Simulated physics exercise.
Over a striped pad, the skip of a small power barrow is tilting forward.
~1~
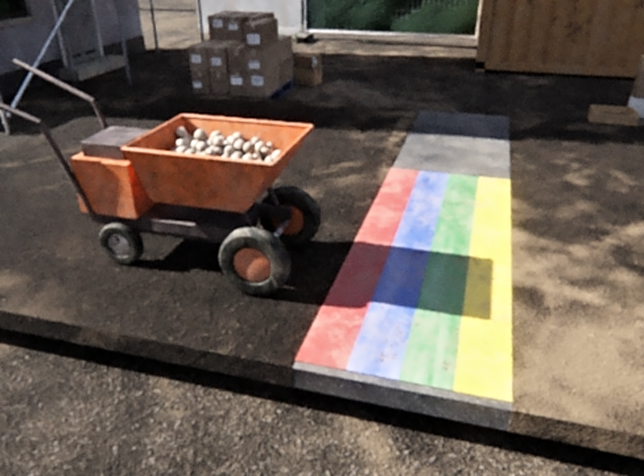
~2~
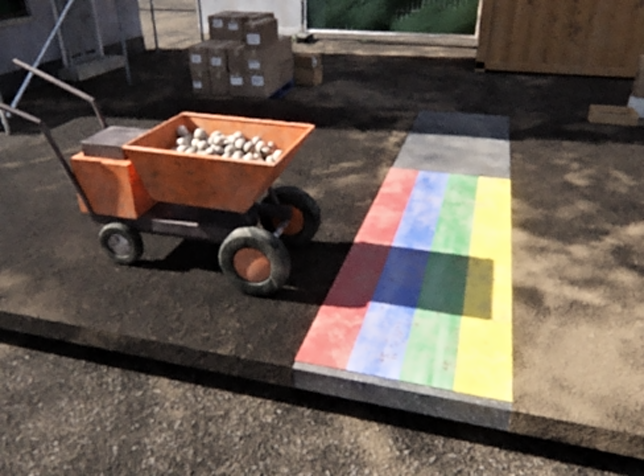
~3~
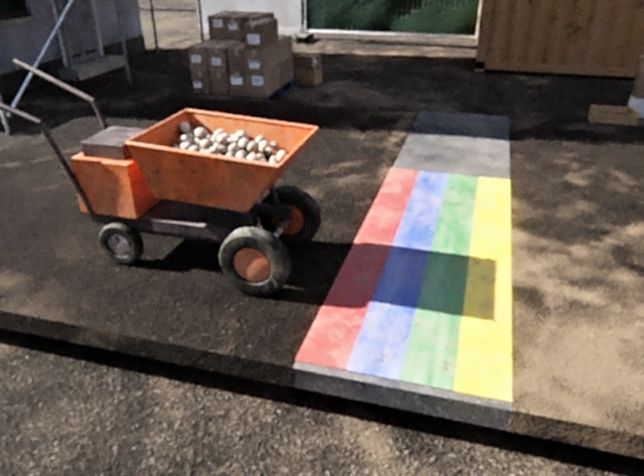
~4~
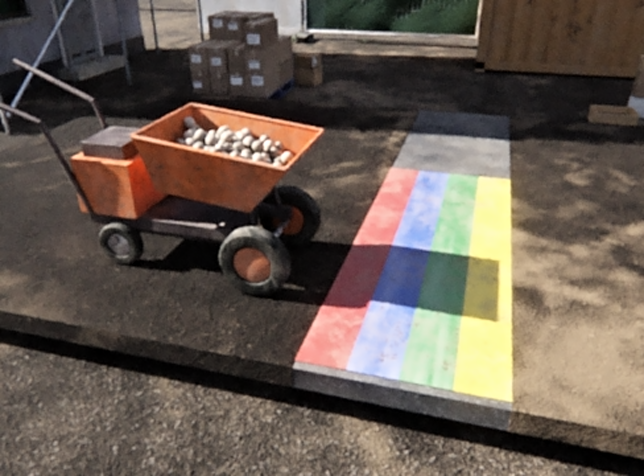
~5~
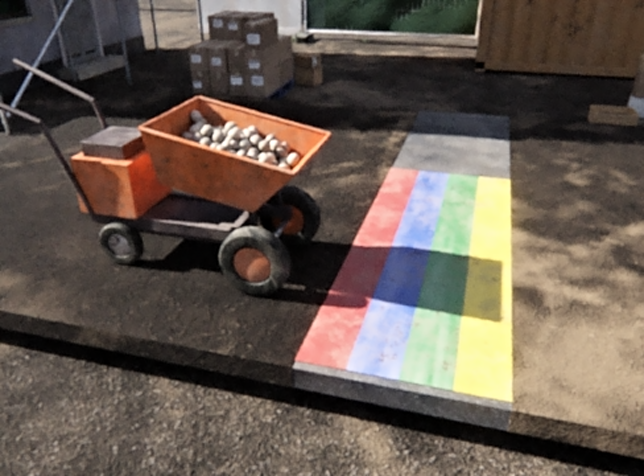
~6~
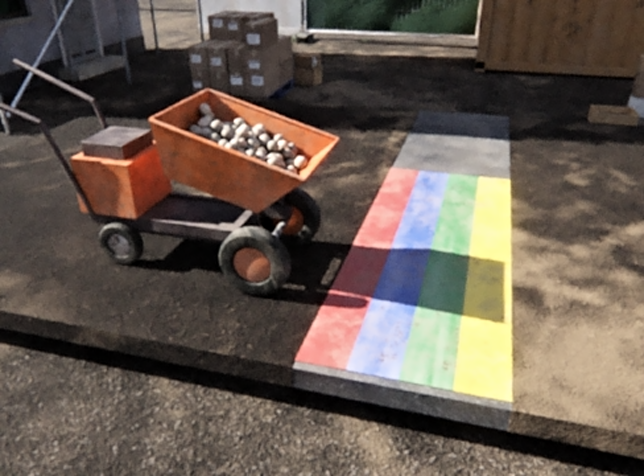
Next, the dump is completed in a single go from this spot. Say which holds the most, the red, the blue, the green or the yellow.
I would say the blue one.
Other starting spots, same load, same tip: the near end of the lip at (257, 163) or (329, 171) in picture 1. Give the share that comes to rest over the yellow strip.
About 10 per cent first, about 30 per cent second.
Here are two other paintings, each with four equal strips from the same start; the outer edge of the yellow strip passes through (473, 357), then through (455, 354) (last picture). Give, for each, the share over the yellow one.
In turn, 20 and 20 in a hundred.
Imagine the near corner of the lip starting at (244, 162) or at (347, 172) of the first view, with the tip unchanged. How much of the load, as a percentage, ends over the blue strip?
The shares come out close to 40 and 0 per cent, in that order.
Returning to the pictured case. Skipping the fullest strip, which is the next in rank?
The second place goes to green.
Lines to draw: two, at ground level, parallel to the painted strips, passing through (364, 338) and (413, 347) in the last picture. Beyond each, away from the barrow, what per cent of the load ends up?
Roughly 80 and 40 %.
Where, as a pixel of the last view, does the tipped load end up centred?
About (418, 283).
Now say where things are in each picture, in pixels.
The first picture shows lip of the skip at (274, 165), level; top of the load at (214, 151), river pebbles; red strip at (335, 329); blue strip at (383, 338); green strip at (433, 346); yellow strip at (485, 355).
The second picture shows lip of the skip at (275, 165), level; top of the load at (215, 150).
The third picture shows lip of the skip at (279, 167), tipped barely; top of the load at (218, 148).
The fourth picture shows lip of the skip at (286, 170), tipped a little; top of the load at (213, 142).
The fifth picture shows lip of the skip at (295, 174), tipped a little; top of the load at (218, 136).
The sixth picture shows lip of the skip at (304, 180), tipped clearly; top of the load at (214, 134); red strip at (335, 329); blue strip at (383, 338); green strip at (433, 346); yellow strip at (485, 355).
Soon, skip tipped steeply; all in the skip.
A while on, skip tipped steeply; nearly all in the skip; a small part over the blue strip; a stray few falling.
Towards the end, skip tipped right over; about a quarter in the skip; a stray few over the red strip; about a third over the blue strip; about a quarter over the green strip; a small part over the yellow strip; a stray few off the paint.
Finally, skip tipped right over; a small part over the red strip; about a third over the blue strip; about a quarter over the green strip; a small part over the yellow strip; a small part off the paint.
